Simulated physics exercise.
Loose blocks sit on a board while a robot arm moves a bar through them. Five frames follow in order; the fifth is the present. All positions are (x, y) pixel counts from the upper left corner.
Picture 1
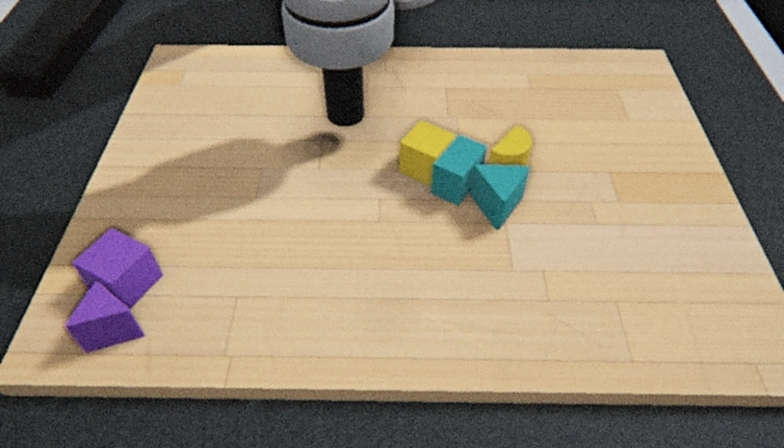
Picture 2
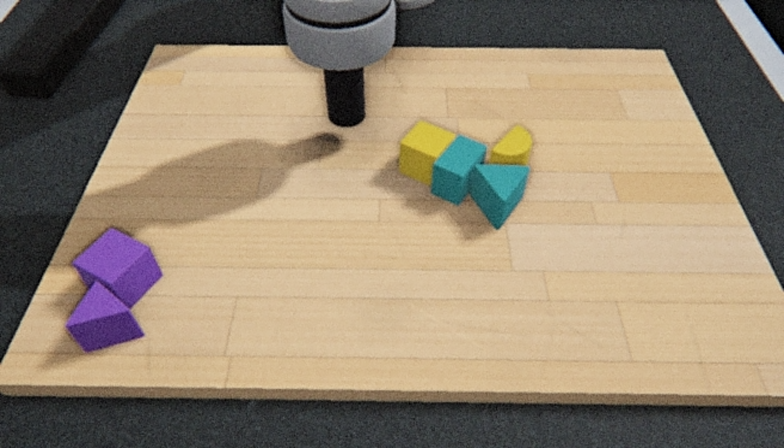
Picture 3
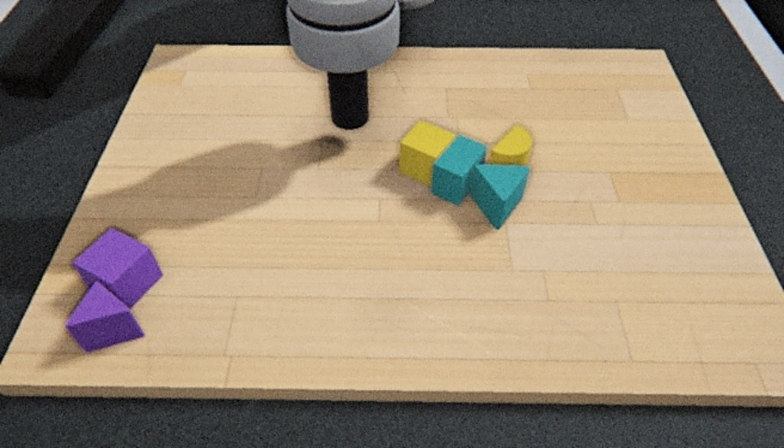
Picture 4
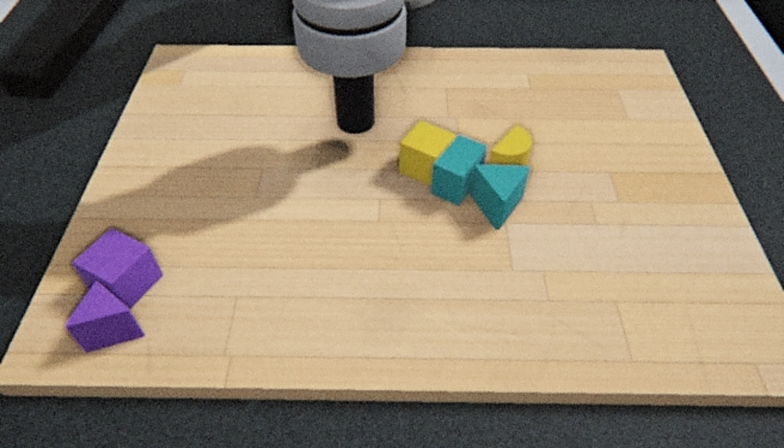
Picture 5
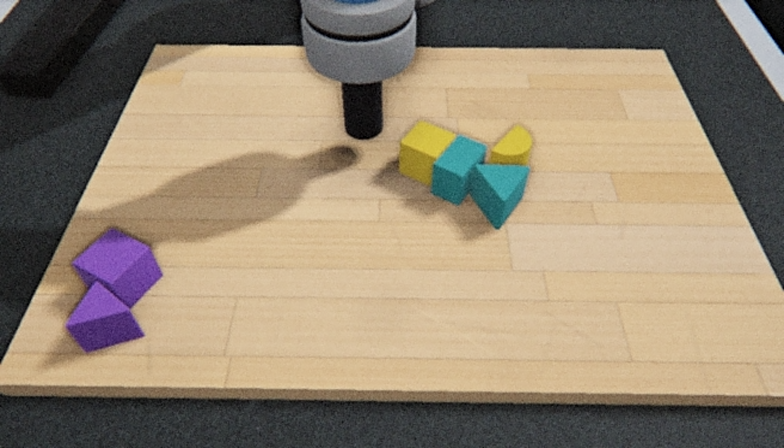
The robot arm's black bar moves slightly right and nearer while the colored blocks stay still.
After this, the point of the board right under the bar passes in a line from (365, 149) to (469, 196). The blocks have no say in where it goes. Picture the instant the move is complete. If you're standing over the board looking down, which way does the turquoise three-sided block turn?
Rotates clockwise.
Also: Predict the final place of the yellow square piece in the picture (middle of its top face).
Somewhere near (517, 167).
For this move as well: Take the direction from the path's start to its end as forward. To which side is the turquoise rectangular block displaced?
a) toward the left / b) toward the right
The one that fits is a, toward the left.
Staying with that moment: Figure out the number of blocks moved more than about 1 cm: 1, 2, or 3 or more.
Three or more blocks.
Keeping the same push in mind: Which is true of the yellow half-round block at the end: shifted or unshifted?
The push reaches it.
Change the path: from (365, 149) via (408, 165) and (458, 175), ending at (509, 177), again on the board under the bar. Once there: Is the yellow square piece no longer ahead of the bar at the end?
No, that is not what happens.
The first path, step by step. One third of the way, bar (398, 143); yellow square piece (439, 142); turquoise rectangular block (472, 157); turquoise three-sided block (513, 180).
Two thirds of the way, bar (434, 159); yellow square piece (477, 155), turned 15° anticlockwise; turquoise rectangular block (515, 165), turned 15° anticlockwise; turquoise three-sided block (547, 192), turned 45° clockwise; yellow half-round block (540, 142), turned 70° anticlockwise.
At the end, bar (472, 175); yellow square piece (517, 167), turned 30° anticlockwise; turquoise rectangular block (557, 171), turned 30° anticlockwise; turquoise three-sided block (590, 203), turned 90° clockwise; yellow half-round block (550, 141), turned 115° anticlockwise.
